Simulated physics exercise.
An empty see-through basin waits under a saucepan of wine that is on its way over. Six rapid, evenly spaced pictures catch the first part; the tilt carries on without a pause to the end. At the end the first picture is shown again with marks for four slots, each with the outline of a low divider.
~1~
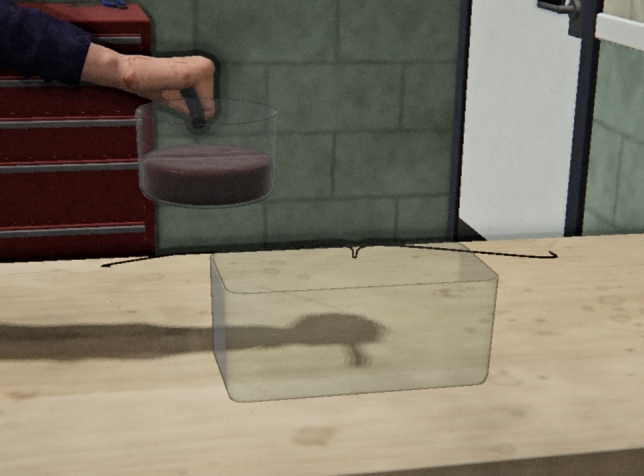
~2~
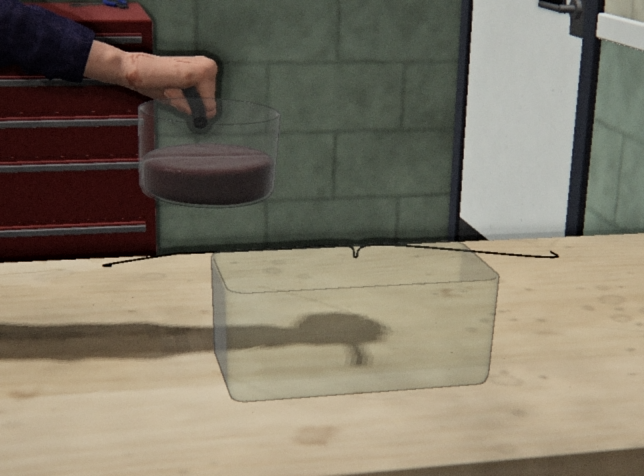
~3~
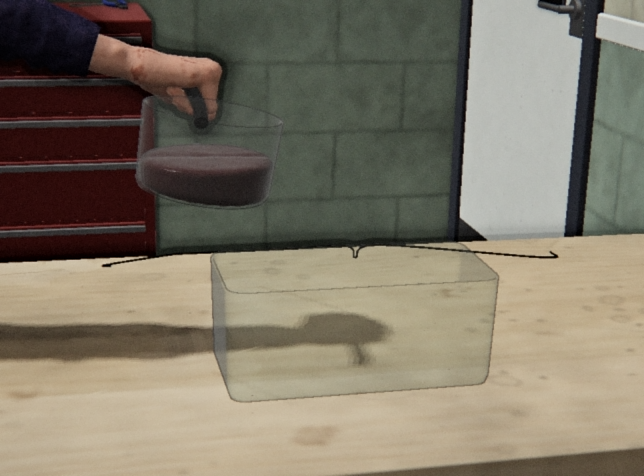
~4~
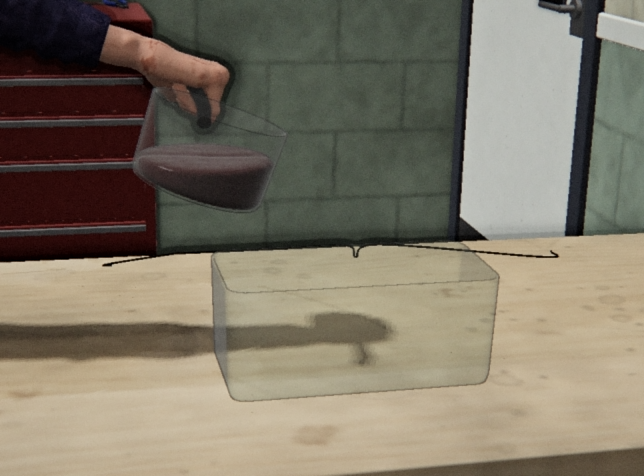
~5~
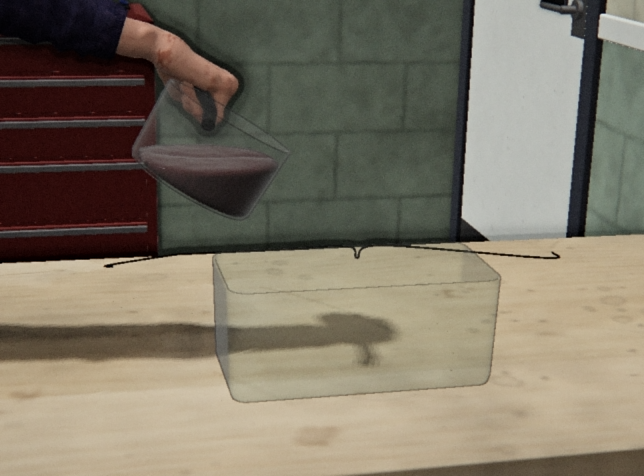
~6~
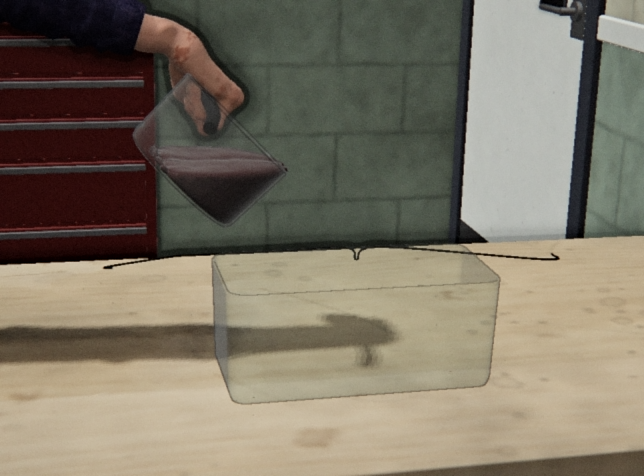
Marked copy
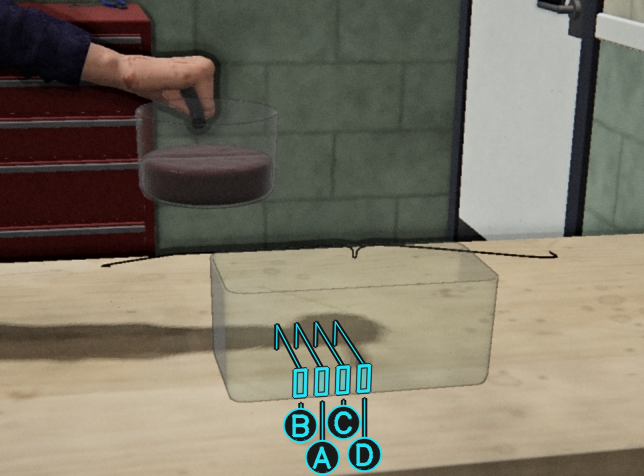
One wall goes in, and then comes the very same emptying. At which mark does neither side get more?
Place A.
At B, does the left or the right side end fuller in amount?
The right side.
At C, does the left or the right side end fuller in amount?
The left side.
In cyan, A at (322, 402); B at (300, 403); C at (343, 400); D at (364, 398).
With A, about 47 % ends left of the wall and 53 % right of it.
With B, about 18 % ends left of the wall and 82 % right of it.
With C, about 73 % ends left of the wall and 26 % right of it.
With D, about 88 % ends left of the wall and 11 % right of it.
